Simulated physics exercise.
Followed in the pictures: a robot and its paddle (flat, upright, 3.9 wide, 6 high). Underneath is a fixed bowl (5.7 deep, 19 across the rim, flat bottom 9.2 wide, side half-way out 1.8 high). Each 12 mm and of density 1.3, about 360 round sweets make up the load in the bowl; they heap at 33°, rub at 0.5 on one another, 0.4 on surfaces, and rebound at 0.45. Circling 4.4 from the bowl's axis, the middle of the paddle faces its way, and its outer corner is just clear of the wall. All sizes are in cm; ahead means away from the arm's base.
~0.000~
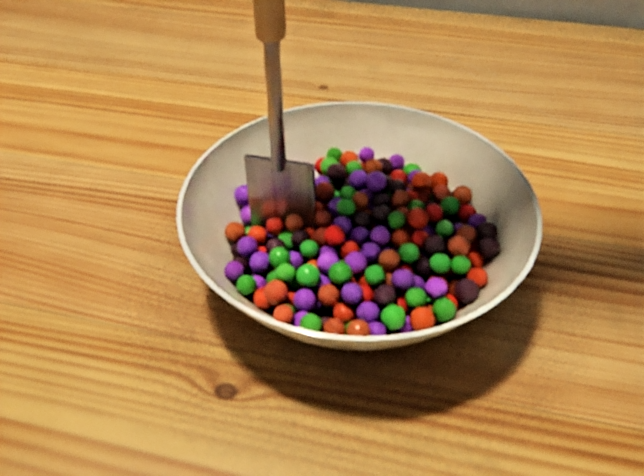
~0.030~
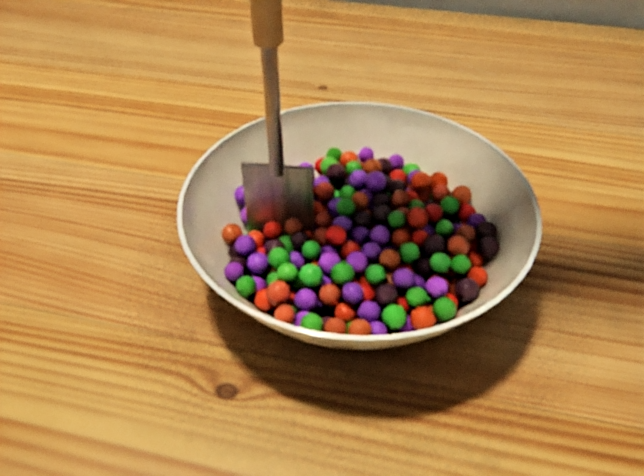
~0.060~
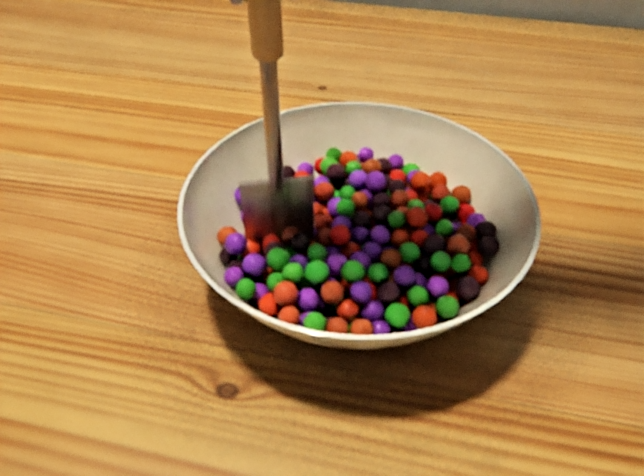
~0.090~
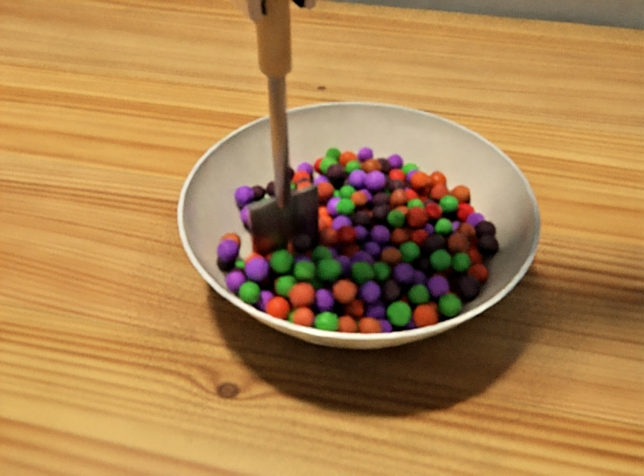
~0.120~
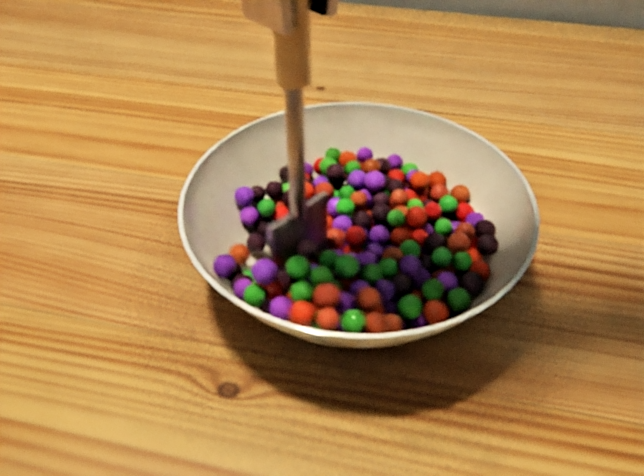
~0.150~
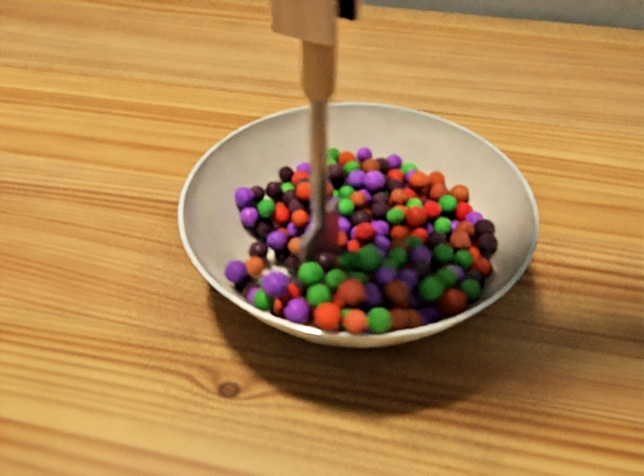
A robot's paddle sweeps through the colourful round sweets, curving along the bowl's left side toward the front.
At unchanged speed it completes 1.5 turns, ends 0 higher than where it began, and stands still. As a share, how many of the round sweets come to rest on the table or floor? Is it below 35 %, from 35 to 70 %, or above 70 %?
Below 35 %.
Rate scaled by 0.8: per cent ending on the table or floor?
20 %.
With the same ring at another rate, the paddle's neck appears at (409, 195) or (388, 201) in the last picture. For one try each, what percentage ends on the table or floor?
Well, about 50 percent the first time and about 45 percent the second.
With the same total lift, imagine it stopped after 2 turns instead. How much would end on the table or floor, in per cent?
Close to 30 in a hundred.
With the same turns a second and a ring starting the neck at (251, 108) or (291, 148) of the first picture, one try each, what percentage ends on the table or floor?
I'd guess some 30 and 20 percent.
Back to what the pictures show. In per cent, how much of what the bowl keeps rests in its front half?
About 35 %.
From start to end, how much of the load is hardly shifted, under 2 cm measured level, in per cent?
Something close to 5 percent, I'd say.
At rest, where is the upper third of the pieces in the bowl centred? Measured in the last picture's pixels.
At about (436, 199).
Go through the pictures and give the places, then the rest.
In the first frame, the paddle neck at (277, 137), 0° round; upper third of the load around (367, 228), from x 235 to 490, top at y 155; 360 in the bowl.
In the second frame, the paddle neck at (275, 142), 7° round; upper third of the load around (366, 232), from x 230 to 490, top at y 155.
In the third frame, the paddle neck at (275, 157), 23° round; upper third of the load around (360, 238), from x 230 to 490, top at y 155.
In the fourth frame, the paddle neck at (282, 172), 40° round; upper third of the load around (359, 245), from x 225 to 490, top at y 155.
In the fifth frame, the paddle neck at (297, 186), 58° round; upper third of the load around (360, 261), from x 225 to 490, top at y 155.
In the sixth frame, the paddle neck at (320, 196), 75° round; upper third of the load around (371, 269), from x 235 to 485, top at y 155; 360 in the bowl.
After 0.47 s, 256° round, highest piece 8 above the table; 321 in the bowl, 31 on the table or floor, 8 in flight or on the tool.
After 0.78 s, 78° round, highest piece 8 above the table; 292 in the bowl, 59 on the table or floor, 9 in flight or on the tool.
After 1.14 s, 180° round, highest piece 7 above the table; 273 in the bowl, 87 on the table or floor.
After 1.84 s, 180° round, highest piece 7 above the table; 273 in the bowl, 87 on the table or floor.
In the end, 273 in the bowl, 87 on the table or floor. That is 24 % on the table or floor.
